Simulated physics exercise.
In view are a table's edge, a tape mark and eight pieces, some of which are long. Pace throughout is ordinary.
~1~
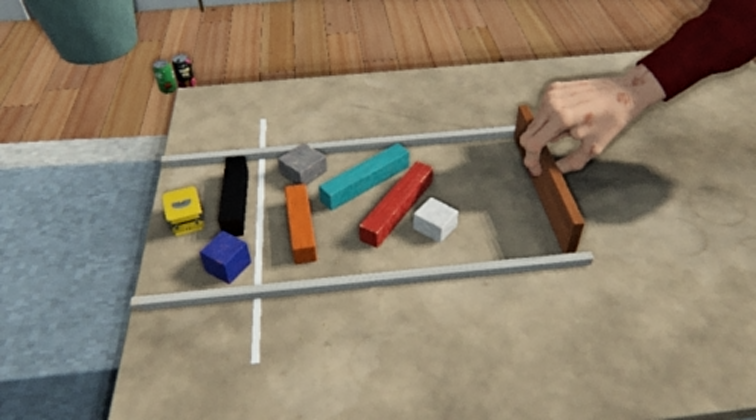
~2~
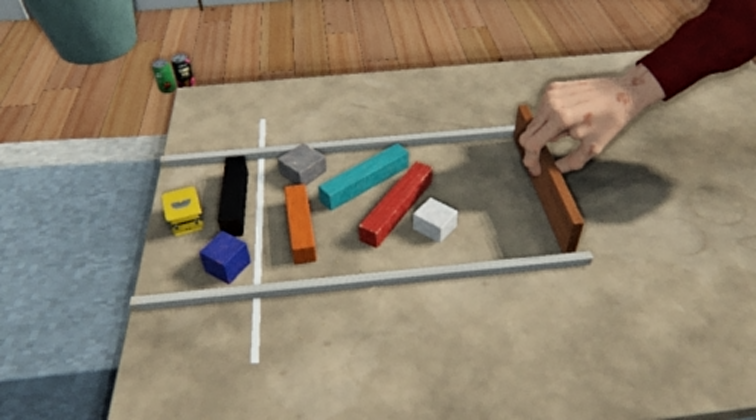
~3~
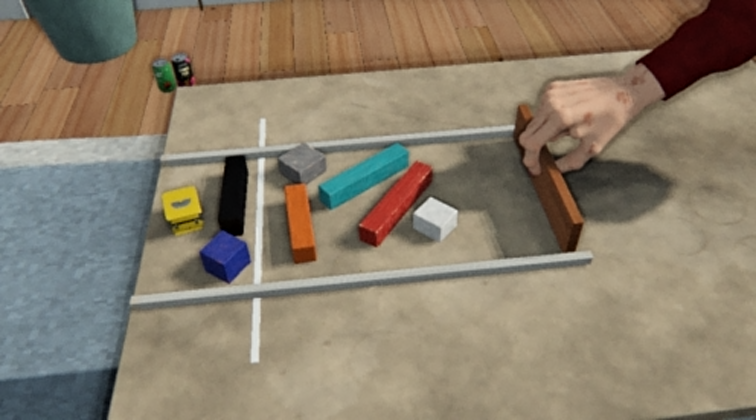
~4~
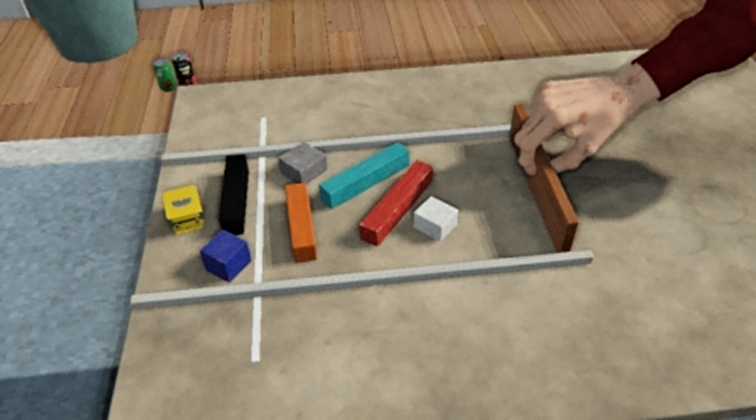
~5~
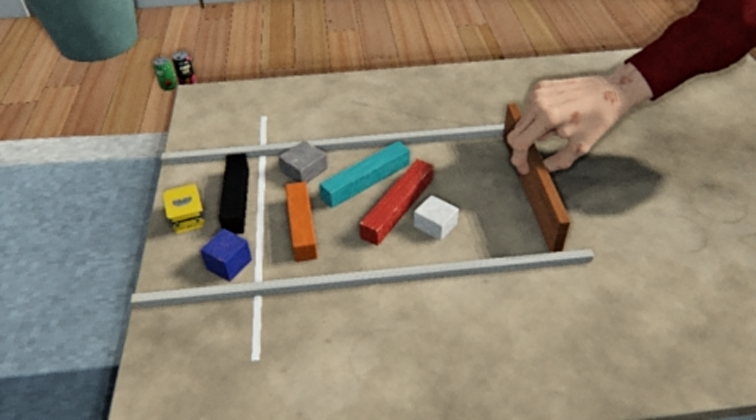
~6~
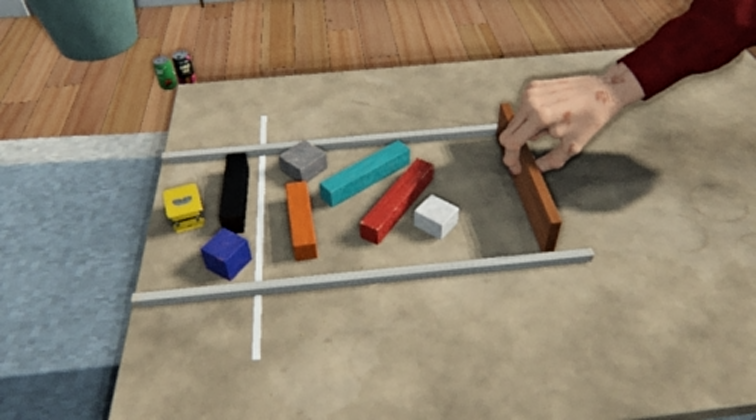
A hand held a brown board upright at the right of a table scattered with colourful blocks and bars, then slid it slightly left between two grey rails while the pieces stayed still.
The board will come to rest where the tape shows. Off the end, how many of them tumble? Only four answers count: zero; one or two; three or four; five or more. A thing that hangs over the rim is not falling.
My answer: One or two.
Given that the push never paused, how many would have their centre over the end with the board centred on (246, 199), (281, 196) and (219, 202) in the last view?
2; 0; 4.
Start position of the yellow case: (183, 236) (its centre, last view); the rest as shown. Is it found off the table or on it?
Result: It comes off.
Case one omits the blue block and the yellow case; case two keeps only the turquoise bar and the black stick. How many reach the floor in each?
It would be 0 and 0.
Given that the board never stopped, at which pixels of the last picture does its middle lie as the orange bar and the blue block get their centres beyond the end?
Approx. (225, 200) for the first, approx. (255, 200) for the second.
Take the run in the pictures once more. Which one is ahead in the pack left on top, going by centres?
Looking at the middles, it's the blue block.
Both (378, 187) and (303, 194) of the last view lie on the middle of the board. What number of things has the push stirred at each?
The first number is 4, the next one 8.
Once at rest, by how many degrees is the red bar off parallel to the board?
Close to 25°.
Soon after, none off yet; yellow case at rest near (185, 209); blue block at rest near (227, 254); black stick at rest near (235, 192).
After that, none off yet; yellow case displaced a little near (172, 207); blue block displaced about its own width near (184, 261); black stick displaced a little near (206, 192).
In the end, the number that fall off is one or two; gone, yellow case.
